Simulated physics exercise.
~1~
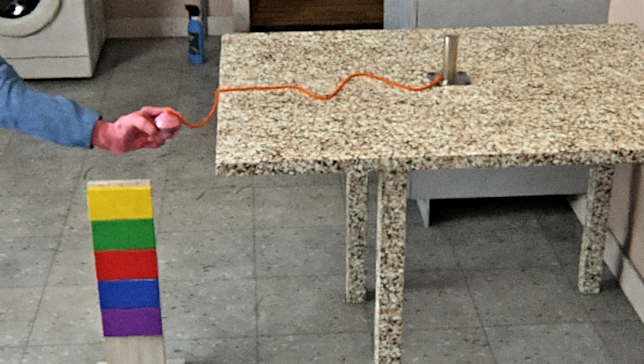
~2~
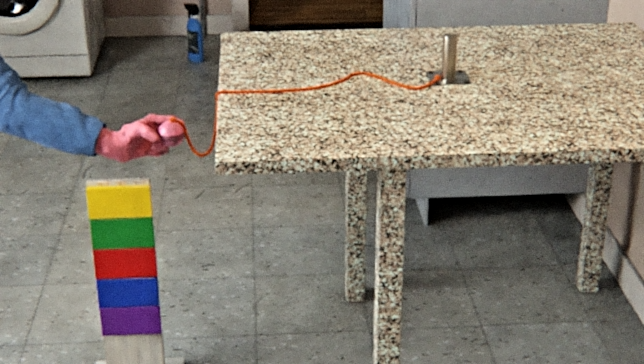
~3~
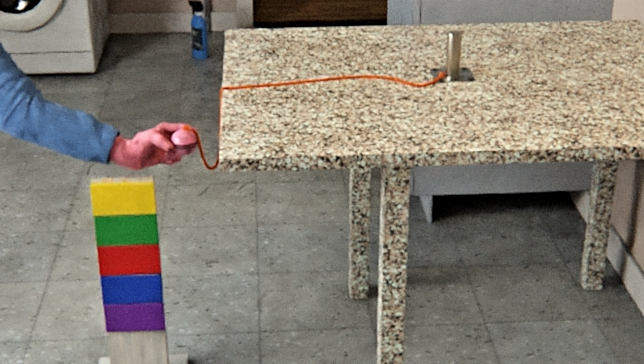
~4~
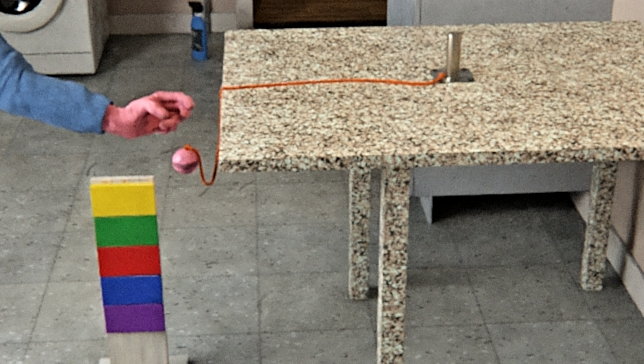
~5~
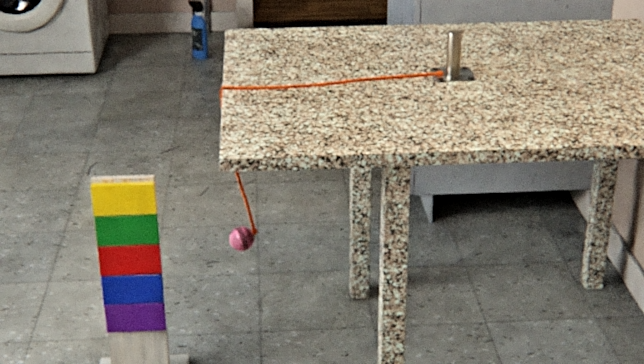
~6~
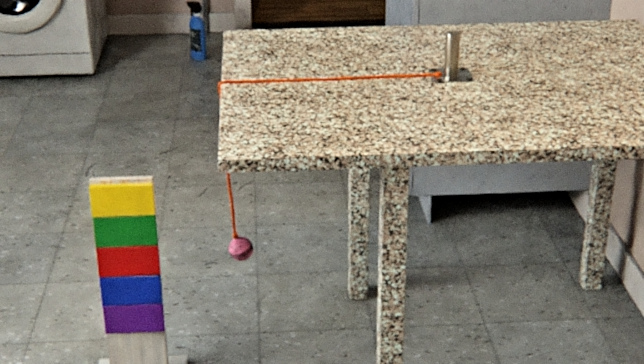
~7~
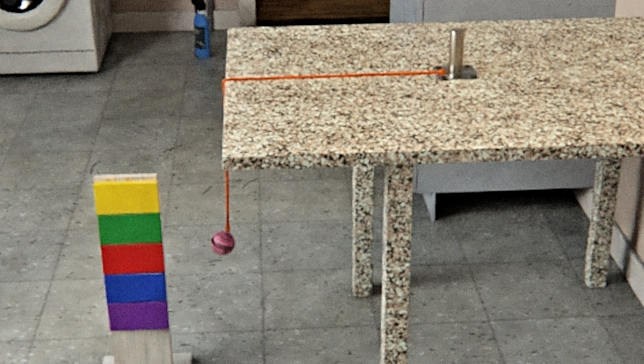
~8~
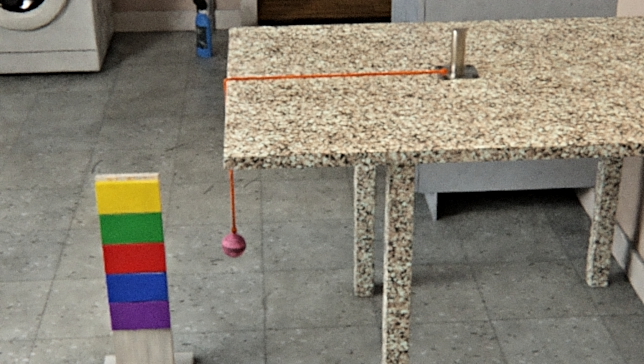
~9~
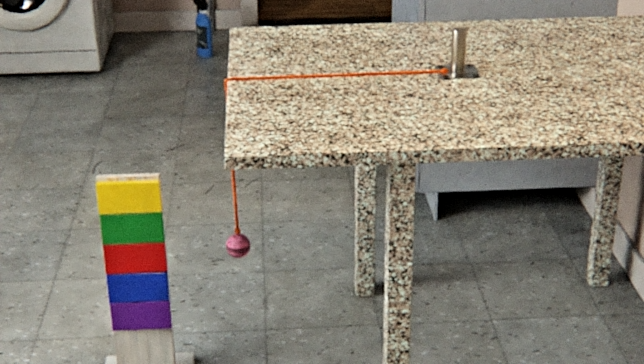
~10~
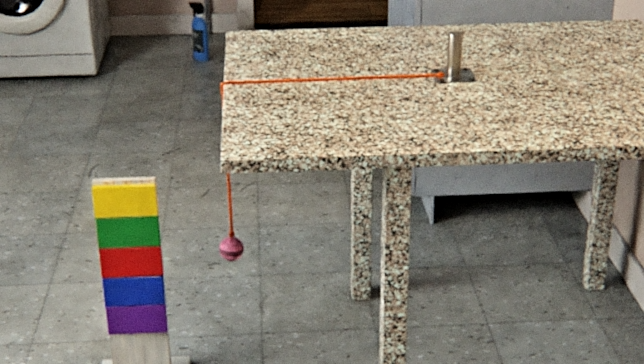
A hand releases a pink ball past a table edge, and it hangs level with red.
